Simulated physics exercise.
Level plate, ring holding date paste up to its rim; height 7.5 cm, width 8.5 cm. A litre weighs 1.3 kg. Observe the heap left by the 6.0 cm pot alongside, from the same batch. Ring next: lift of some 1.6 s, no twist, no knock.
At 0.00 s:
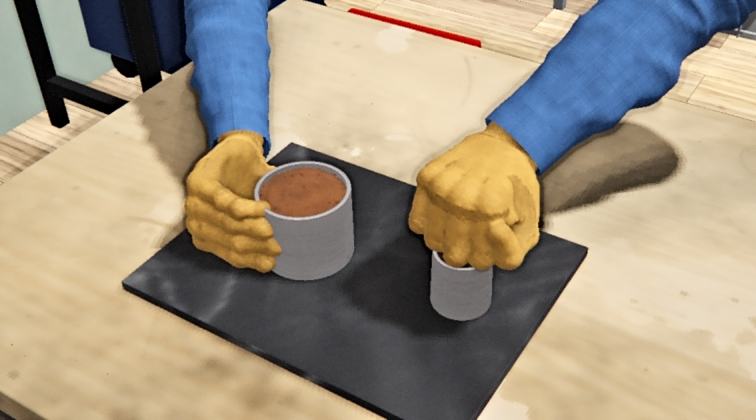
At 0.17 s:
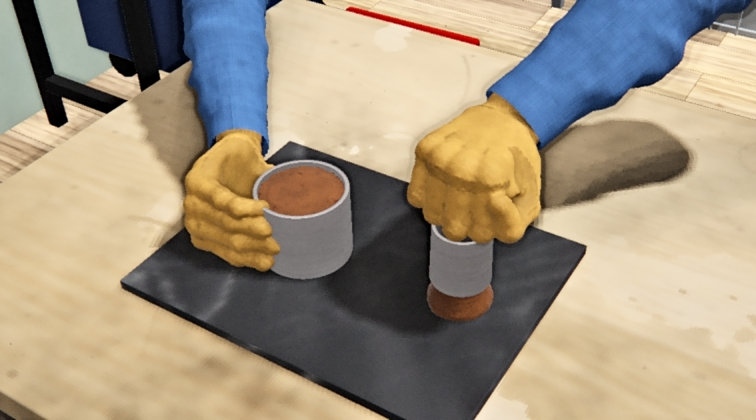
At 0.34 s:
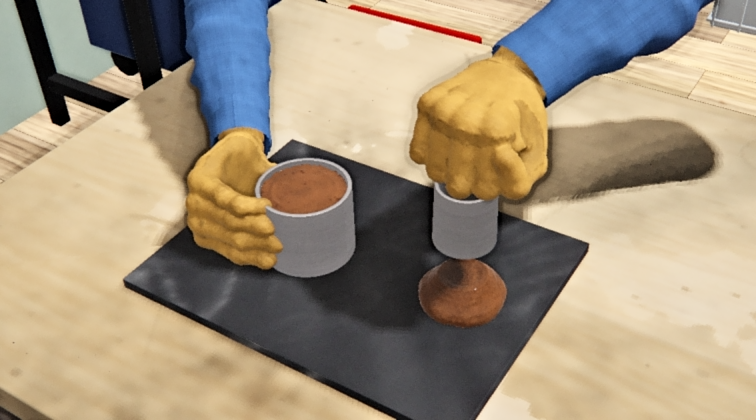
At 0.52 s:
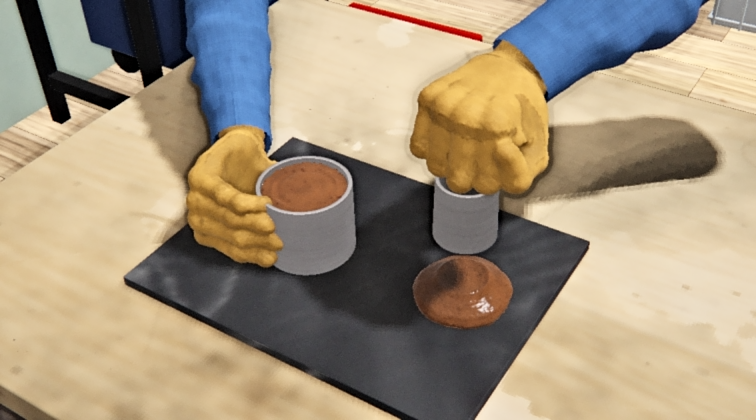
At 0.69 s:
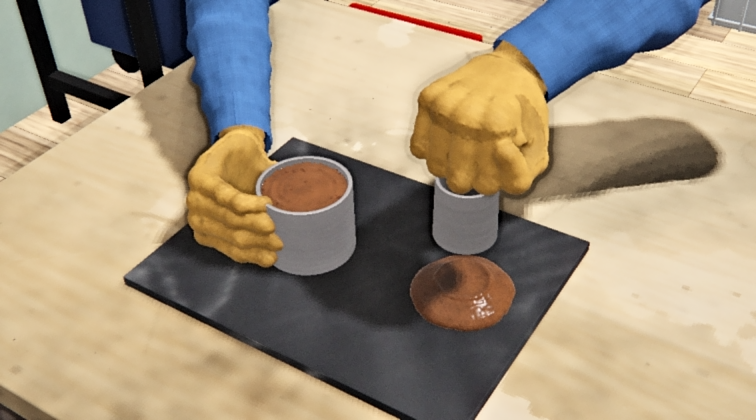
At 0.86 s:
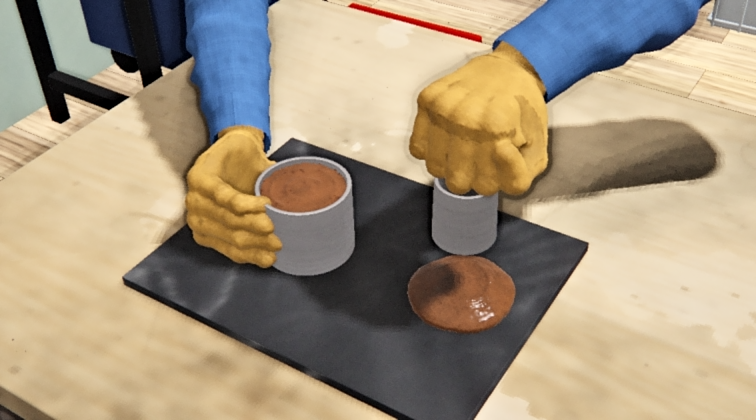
A gloved right-side hand lifts a small grey pot straight up from a dark square plate on a pale wooden table, seen from above at an angle by a still camera. Reddish-brown paste emerges beneath it as a mound, then slumps lower and spreads wider, turning glossy, while the pot hovers behind. At left, another yellow-gloved, blue-sleeved hand stays against a wider grey ring filled with the same paste.
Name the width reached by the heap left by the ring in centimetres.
My figure is roughly 18.8 cm.
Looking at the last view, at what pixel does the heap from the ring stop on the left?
It sits close to (216, 258) in the last picture.
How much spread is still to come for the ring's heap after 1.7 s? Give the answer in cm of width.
2.5 centimetres.
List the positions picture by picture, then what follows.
Middle of the pot's mouth at (463, 252), still down; middle of the ring's top at (303, 192), not yet moved, in the first frame.
Middle of the pot's mouth at (462, 227), raised 2.8 cm; middle of the ring's top at (301, 190), not yet moved, in the second frame.
Middle of the pot's mouth at (466, 186), raised 7.1 cm; the pot's heap 3.0 cm high and 8.5 cm wide, top at (463, 276); middle of the ring's top at (304, 188), not yet moved, in the third frame.
Middle of the pot's mouth at (467, 181), raised 7.5 cm; the pot's heap 2.4 cm high and 9.4 cm wide, top at (463, 278); middle of the ring's top at (304, 186), not yet moved, in the fourth frame.
Middle of the pot's mouth at (467, 181), raised 7.5 cm; the pot's heap 2.1 cm high and 9.9 cm wide, top at (463, 281); middle of the ring's top at (304, 186), not yet moved, in the fifth frame.
Middle of the pot's mouth at (466, 182), raised 7.5 cm; the pot's heap 2.0 cm high and 10 cm wide, top at (462, 283); middle of the ring's top at (304, 187), not yet moved, in the sixth frame.
After 1.3 s, the ring is up 2.0 cm; the date paste has come down 1.1 cm to 6.4 cm and is 12 cm wide.
After 1.7 s, the ring is up 5.0 cm; the date paste has come down 4.3 cm to 3.2 cm and is 16 cm wide.
After 2.1 s, the ring is up 7.9 cm; the date paste has come down 4.9 cm to 2.6 cm and is 18 cm wide.
After 2.5 s, the ring is clear; the date paste has come down 5.0 cm to 2.5 cm and is 18 cm wide.
After 3.8 s, at rest, the ring is clear; the date paste has come down 5.1 cm to 2.4 cm and is 19 cm wide.
